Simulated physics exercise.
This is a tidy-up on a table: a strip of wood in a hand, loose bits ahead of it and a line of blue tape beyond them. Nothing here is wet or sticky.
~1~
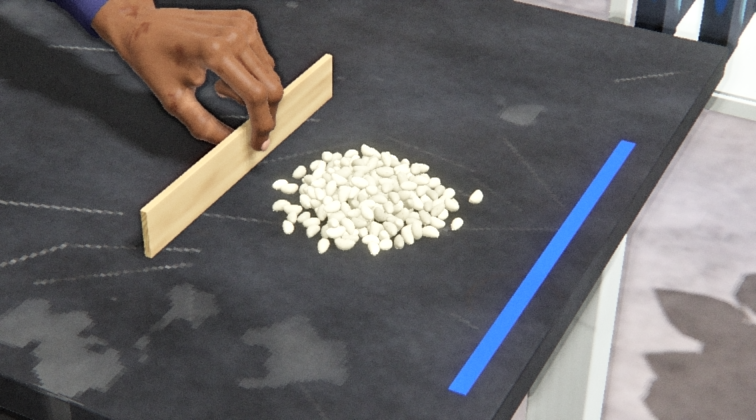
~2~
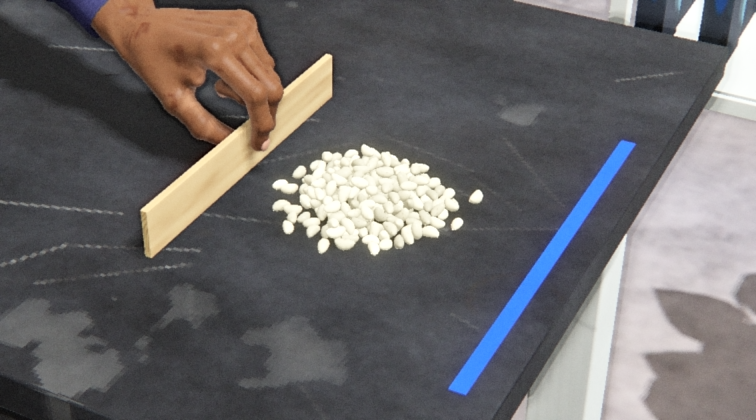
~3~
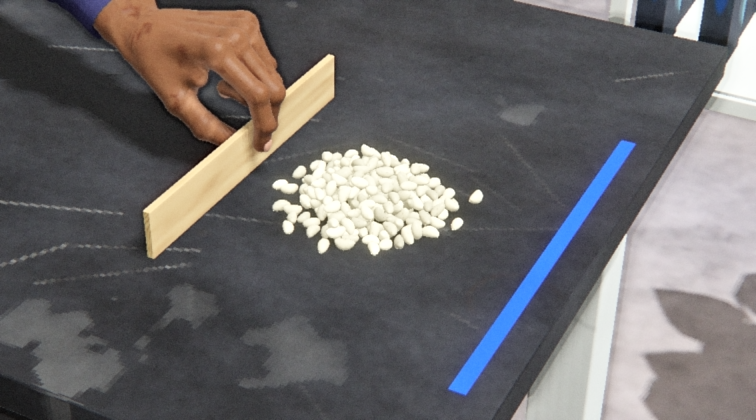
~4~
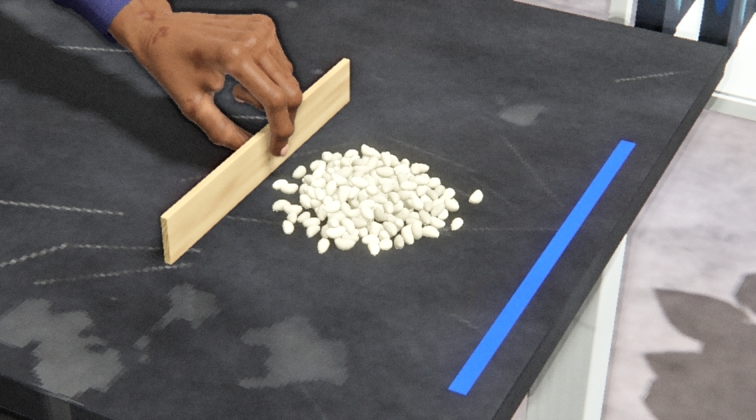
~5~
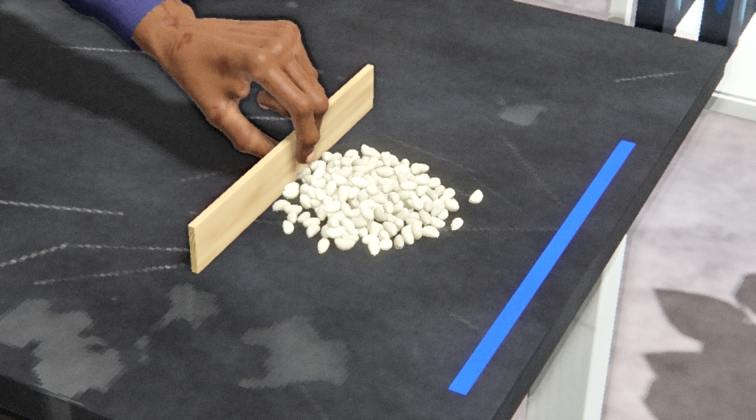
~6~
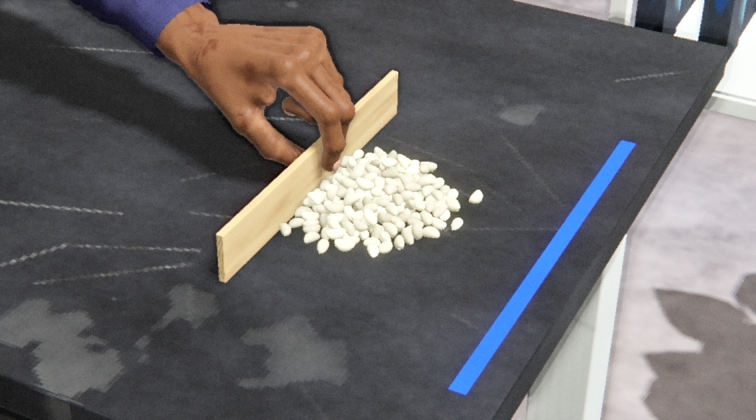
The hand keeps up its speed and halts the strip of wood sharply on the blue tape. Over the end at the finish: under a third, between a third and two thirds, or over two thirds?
Lost: Over two thirds of the heap.
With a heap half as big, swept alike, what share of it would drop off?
It comes to 70 per cent or so.
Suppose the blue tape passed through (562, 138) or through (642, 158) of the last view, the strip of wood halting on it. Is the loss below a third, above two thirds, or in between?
At the first place under a third, at the second above two thirds.
Soon, strip of wood still moving, near (439, 179); heap all on the table, its front near (547, 239).
A while on, strip of wood stopped at the blue tape; heap about two thirds over the edge.
Towards the end, strip of wood stopped at the blue tape; heap most over the edge.
Finally, strip of wood stopped at the blue tape; heap most over the edge.
